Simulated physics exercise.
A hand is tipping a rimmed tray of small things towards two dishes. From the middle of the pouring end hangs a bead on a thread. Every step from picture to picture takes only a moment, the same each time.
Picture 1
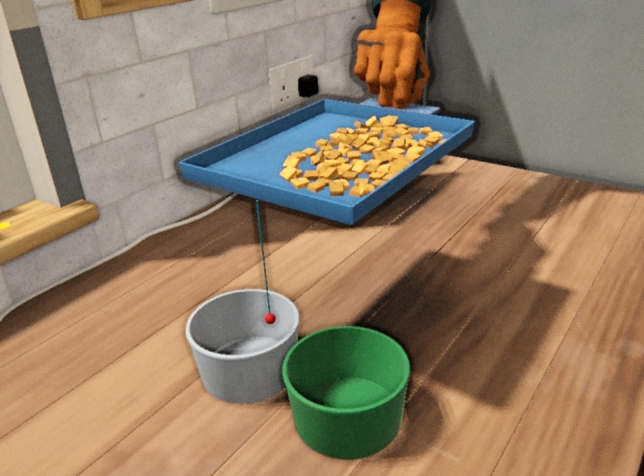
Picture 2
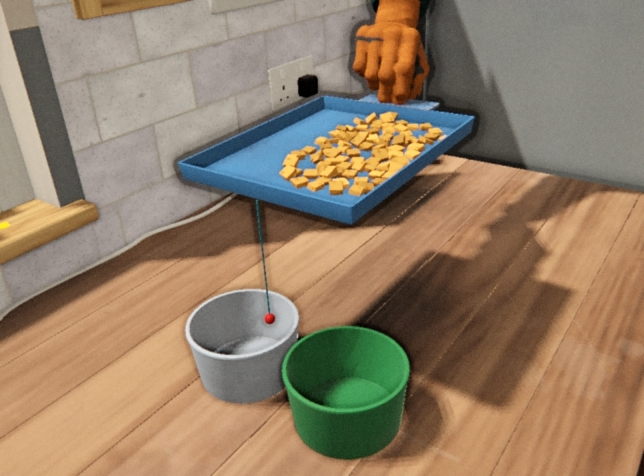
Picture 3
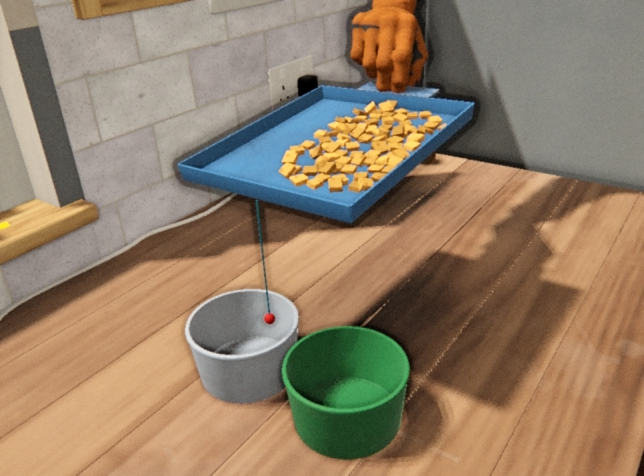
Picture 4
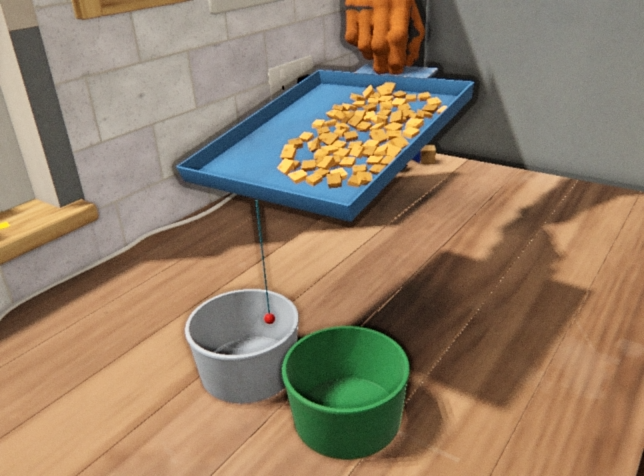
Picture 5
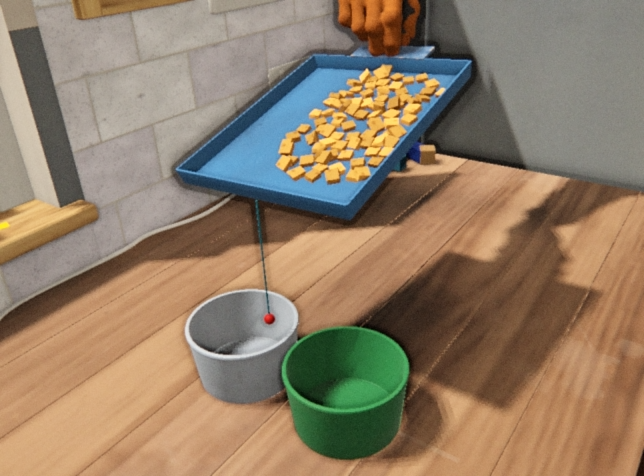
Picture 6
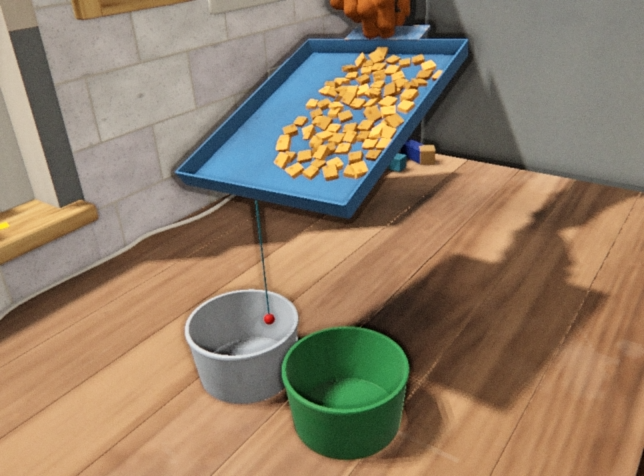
An orange hand raised the far end of a blue tray of cereal squares, slowly at first and then more steeply, above a grey dish and a green one, while the squares stayed bunched together.
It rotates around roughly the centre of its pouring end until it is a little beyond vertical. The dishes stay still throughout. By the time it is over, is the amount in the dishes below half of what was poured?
Yes.
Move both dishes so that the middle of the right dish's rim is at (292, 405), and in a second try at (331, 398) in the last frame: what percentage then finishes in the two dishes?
70 and 70 in a hundred.
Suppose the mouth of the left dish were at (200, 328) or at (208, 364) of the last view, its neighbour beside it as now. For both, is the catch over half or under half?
First shift, a majority share; second shift, a majority share.
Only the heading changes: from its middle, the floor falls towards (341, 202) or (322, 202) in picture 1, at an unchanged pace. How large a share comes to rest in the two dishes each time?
The first try gives close to 100 per cent, the second close to 90 per cent.
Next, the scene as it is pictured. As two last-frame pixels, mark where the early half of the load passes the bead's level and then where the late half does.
Early half (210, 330), late half (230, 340).
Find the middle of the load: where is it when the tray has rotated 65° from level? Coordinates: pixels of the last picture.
Near (252, 172).
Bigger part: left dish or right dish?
The one you want is the left of the two.
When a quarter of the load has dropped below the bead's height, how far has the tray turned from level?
I'd say it is tilted about 110°.
Shortly afterwards, tray tipped steeply; all but a few on the tray; a little in the air.
Next, tray tipped past a quarter turn; the bulk on the tray; only a few in the left dish; near a quarter outside both.
Some moments later, tray tipped past a quarter turn; only a few in the right dish; near a third in the left dish; near two thirds outside both.
In the end, tray tipped past a quarter turn; only a few in the right dish; near a third in the left dish; near two thirds outside both.
